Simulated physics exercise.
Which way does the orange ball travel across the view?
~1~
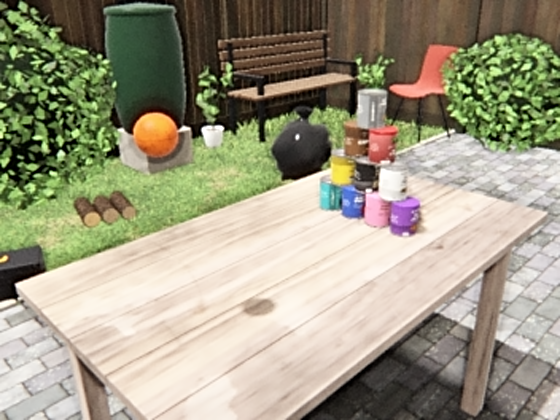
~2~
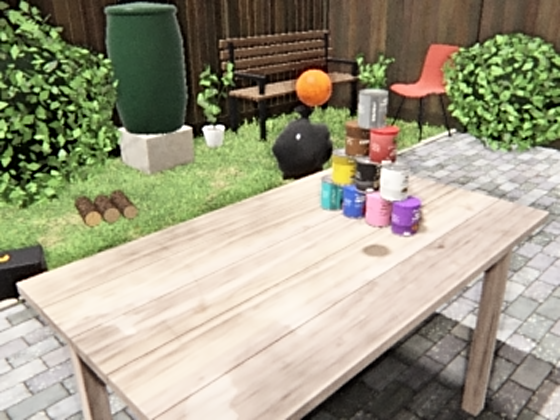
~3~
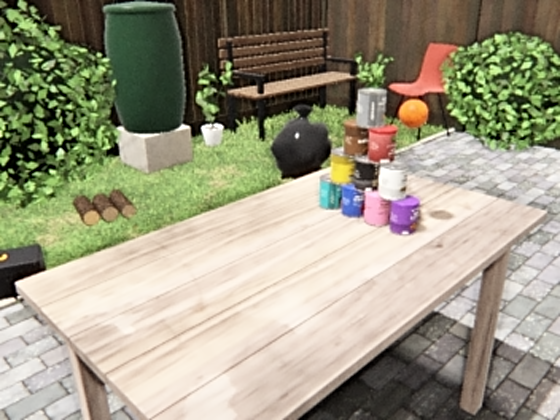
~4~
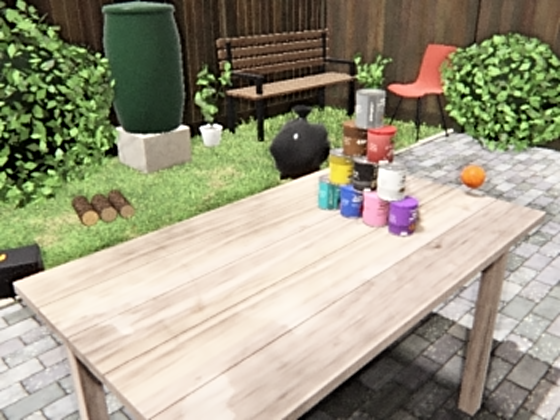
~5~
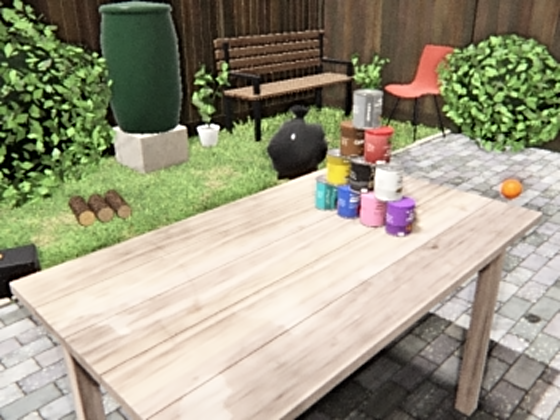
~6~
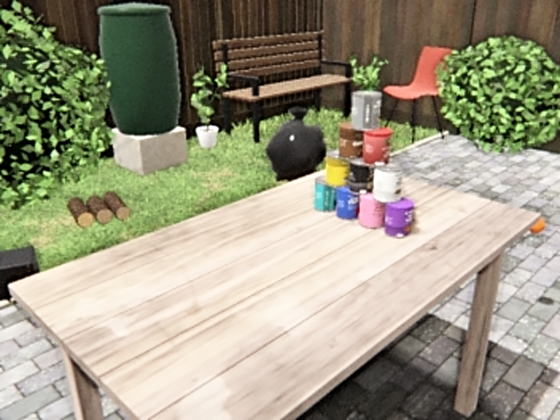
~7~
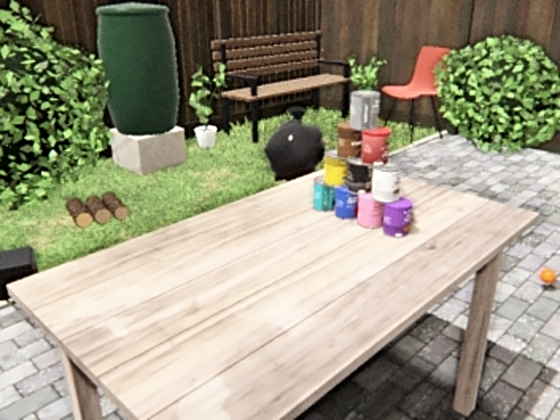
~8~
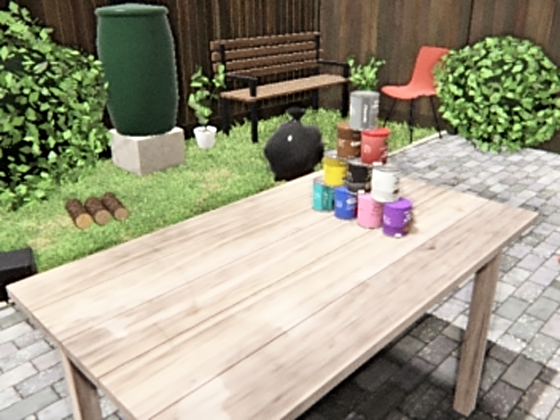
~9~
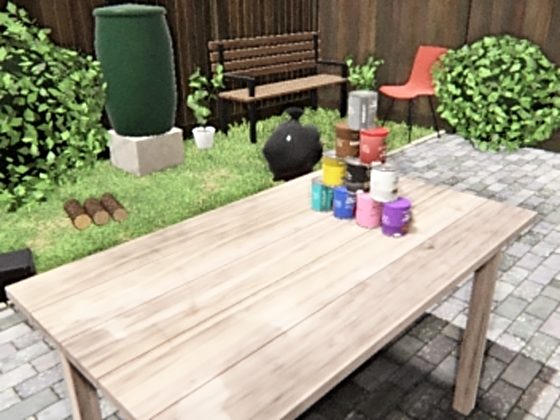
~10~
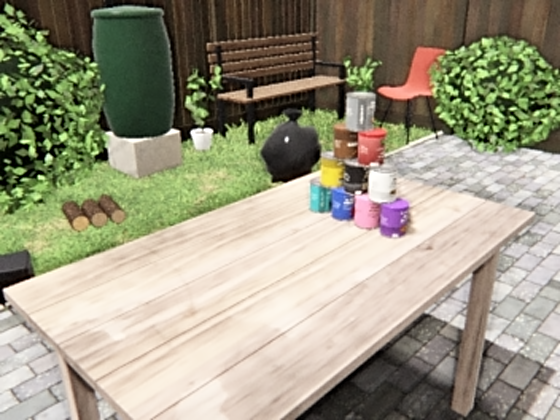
It travels to the right, passing the stacked tins and going out of view on that side.
